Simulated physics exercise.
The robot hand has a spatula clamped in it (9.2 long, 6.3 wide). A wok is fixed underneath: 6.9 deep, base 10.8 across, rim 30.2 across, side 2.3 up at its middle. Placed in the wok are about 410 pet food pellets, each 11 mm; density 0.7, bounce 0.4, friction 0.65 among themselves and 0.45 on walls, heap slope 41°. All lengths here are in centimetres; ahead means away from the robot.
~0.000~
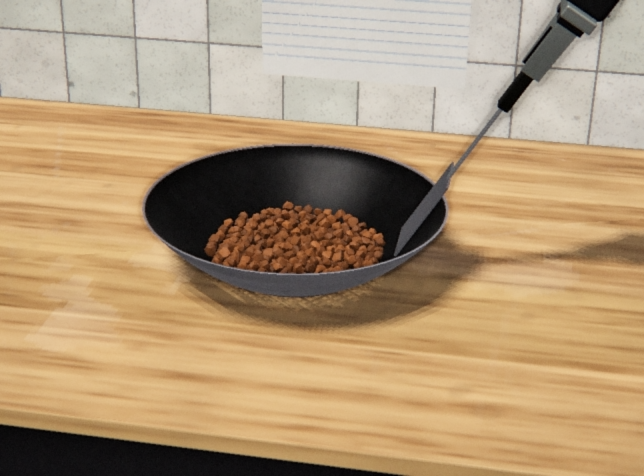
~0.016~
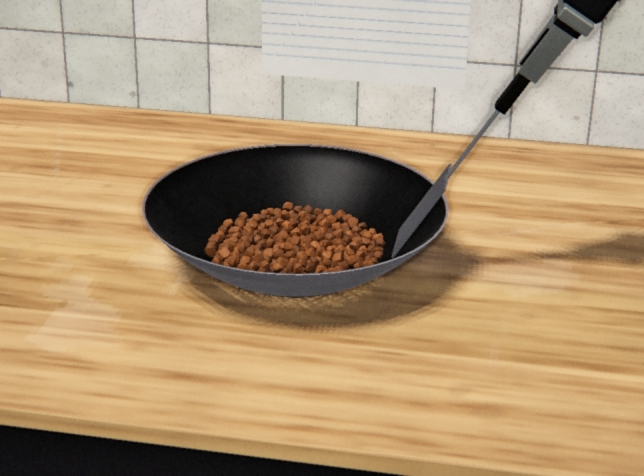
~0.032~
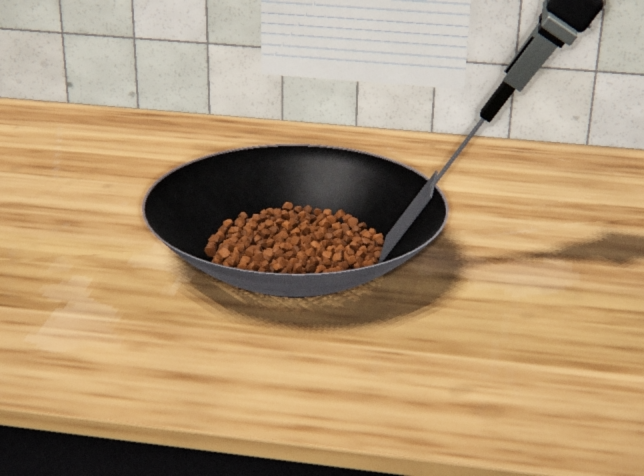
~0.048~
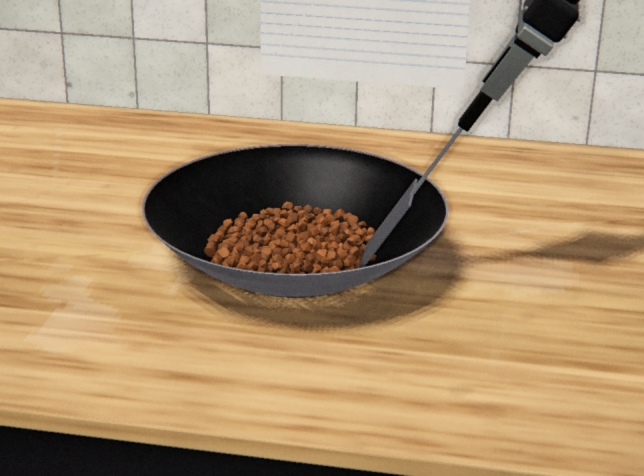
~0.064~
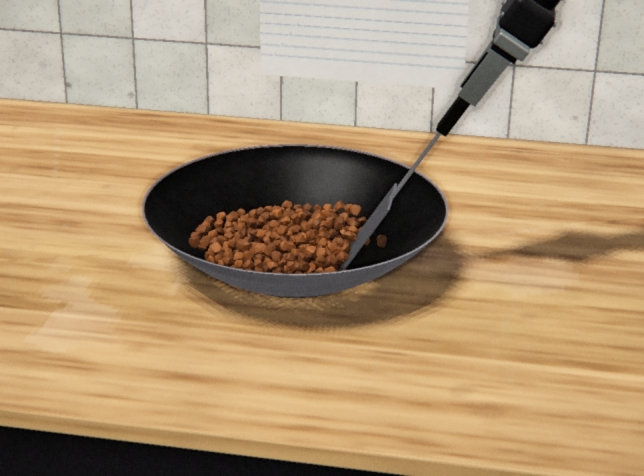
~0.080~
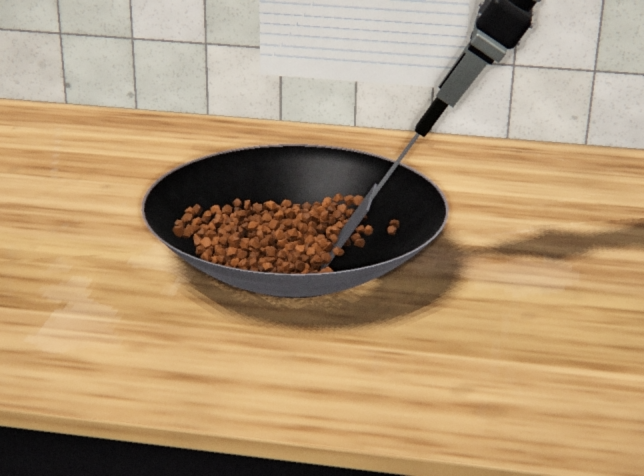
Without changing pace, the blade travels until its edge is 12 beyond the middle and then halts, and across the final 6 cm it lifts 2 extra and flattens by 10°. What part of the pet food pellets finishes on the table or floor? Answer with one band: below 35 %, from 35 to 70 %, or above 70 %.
From 35 to 70 %.
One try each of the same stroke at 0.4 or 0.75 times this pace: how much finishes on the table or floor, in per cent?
30 and 40 %.
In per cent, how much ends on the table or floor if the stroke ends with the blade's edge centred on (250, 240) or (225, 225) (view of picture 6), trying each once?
Roughly 5 and 25 per cent.
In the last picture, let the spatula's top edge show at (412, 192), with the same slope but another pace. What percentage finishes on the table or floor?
That share would be some 35 percent.
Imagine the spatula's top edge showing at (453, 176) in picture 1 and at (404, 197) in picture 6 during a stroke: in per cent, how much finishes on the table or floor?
30 %.
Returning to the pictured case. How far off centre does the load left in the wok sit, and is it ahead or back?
Roughly 2.5 cm ahead of the centre.
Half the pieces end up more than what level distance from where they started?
7 cm.
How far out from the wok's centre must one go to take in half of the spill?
Some 46 centimetres.
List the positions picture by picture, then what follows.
The spatula top edge at (451, 174), sloping 59°; upper third of the load around (303, 245), from x 210 to 380, top at y 205; 414 in the wok, in the first picture.
The spatula top edge at (448, 176), sloping 59°; upper third of the load around (303, 245), from x 210 to 380, top at y 205, in the second picture.
The spatula top edge at (434, 183), sloping 59°; upper third of the load around (303, 245), from x 210 to 380, top at y 205, in the third picture.
The spatula top edge at (413, 192), sloping 59°; upper third of the load around (298, 242), from x 210 to 370, top at y 205, in the fourth picture.
The spatula top edge at (393, 196), sloping 59°; upper third of the load around (284, 235), from x 195 to 380, top at y 205, in the fifth picture.
The spatula top edge at (372, 197), sloping 59°; upper third of the load around (268, 229), from x 180 to 395, top at y 200; 414 in the wok, in the sixth picture.
After 0.12 s, sloping 59°, highest piece 9 above the table; 414 in the wok.
After 0.16 s, sloping 57°, highest piece 11 above the table; 409 in the wok, 5 on the blade or in flight.
After 0.38 s, sloping 49°, highest piece 16 above the table; 237 in the wok, 15 on the table or floor, 162 on the blade or in flight.
After 1.43 s, sloping 49°, highest piece 4 above the table; 237 in the wok, 177 on the table or floor.
In the end, 237 in the wok, 177 on the table or floor. That is 43 % on the table or floor.
